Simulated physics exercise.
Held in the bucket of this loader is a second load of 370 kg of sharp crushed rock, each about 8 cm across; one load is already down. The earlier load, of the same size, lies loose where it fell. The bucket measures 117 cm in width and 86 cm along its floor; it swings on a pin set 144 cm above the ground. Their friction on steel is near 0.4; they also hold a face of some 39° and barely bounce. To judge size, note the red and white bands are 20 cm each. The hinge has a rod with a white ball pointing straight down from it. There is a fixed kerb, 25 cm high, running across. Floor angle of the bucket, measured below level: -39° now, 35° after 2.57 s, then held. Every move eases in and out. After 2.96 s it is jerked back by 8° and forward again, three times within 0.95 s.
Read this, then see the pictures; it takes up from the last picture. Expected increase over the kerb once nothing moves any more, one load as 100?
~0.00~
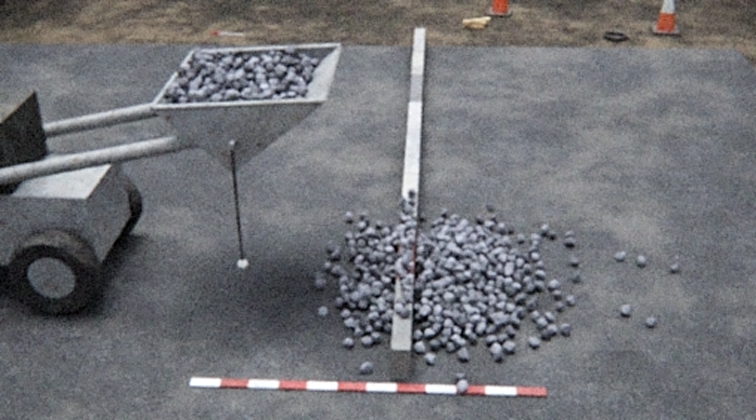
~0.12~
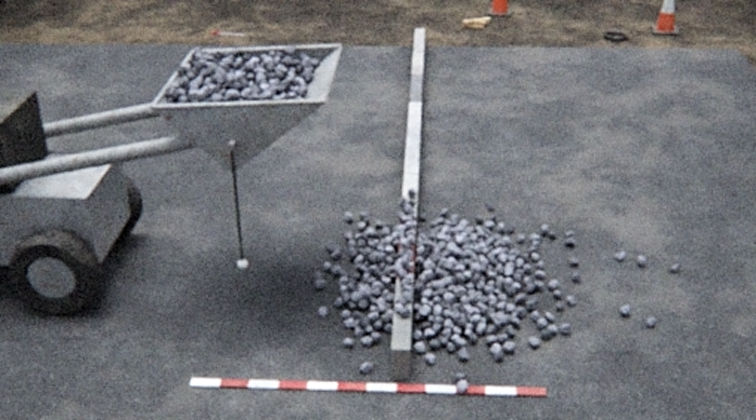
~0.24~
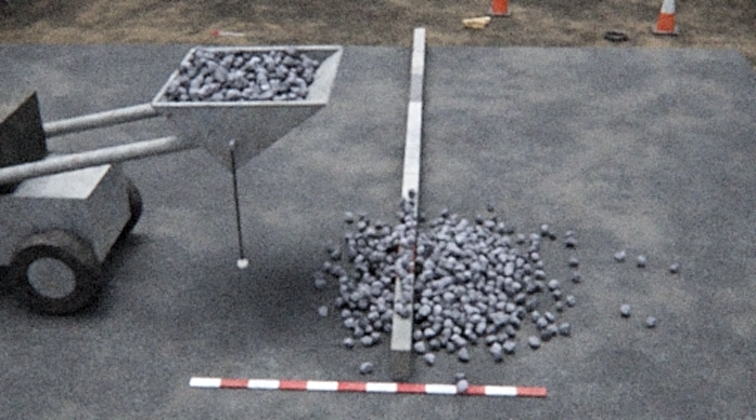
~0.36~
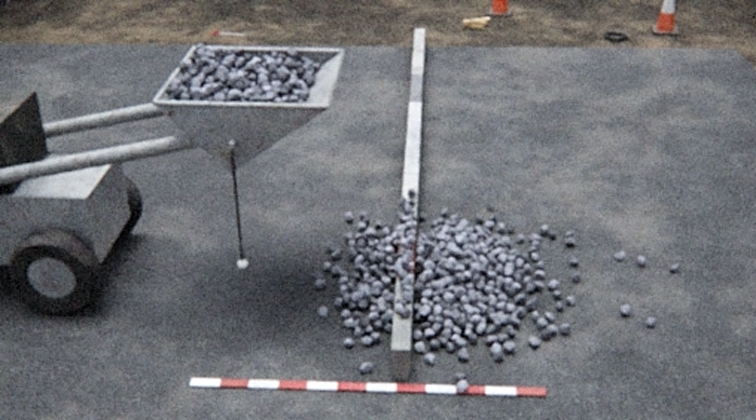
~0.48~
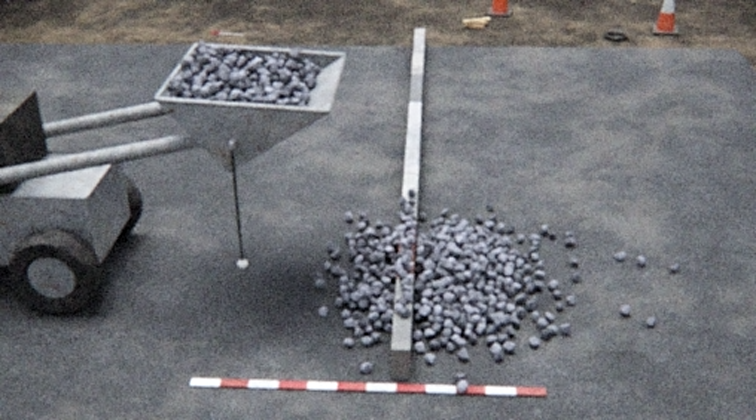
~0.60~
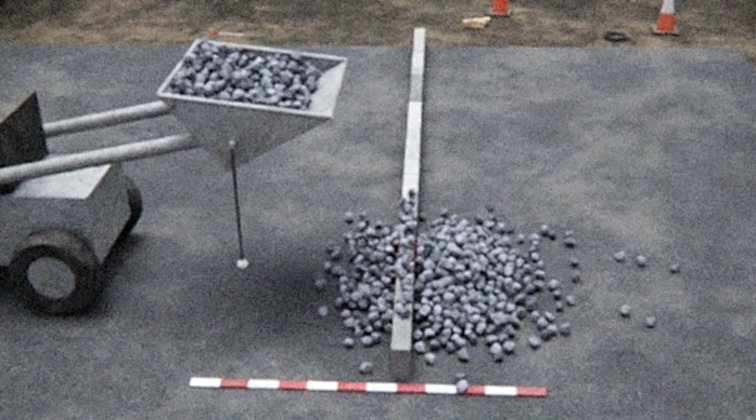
About 6 in every hundred.
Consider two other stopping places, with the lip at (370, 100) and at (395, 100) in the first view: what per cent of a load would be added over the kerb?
Some 55 percent first and 90 percent second.
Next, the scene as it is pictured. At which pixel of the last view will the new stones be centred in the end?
Centre: Approx. (367, 261).
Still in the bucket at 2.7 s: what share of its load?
About 30 percent.
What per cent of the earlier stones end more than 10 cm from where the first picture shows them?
Estimate: 5 %, roughly.
After 1.9 s the floor is at 24°; in per cent of one load, 99 in the bucket, 29 on this side of the kerb, 72 over the kerb; the foremost stones are at (615, 268).
After 2.7 s the floor is at 35°; in per cent of one load, 32 in the bucket, 96 on this side of the kerb, 72 over the kerb; the foremost stones are at (615, 268).
After 4.4 s the floor is at 35°; in per cent of one load, 0 in the bucket, 122 on this side of the kerb, 78 over the kerb; the foremost stones are at (615, 268).
After 7.0 s the floor is at 35°; in per cent of one load, 0 in the bucket, 122 on this side of the kerb, 78 over the kerb; the foremost stones are at (615, 268). Net gain over the kerb, 6.
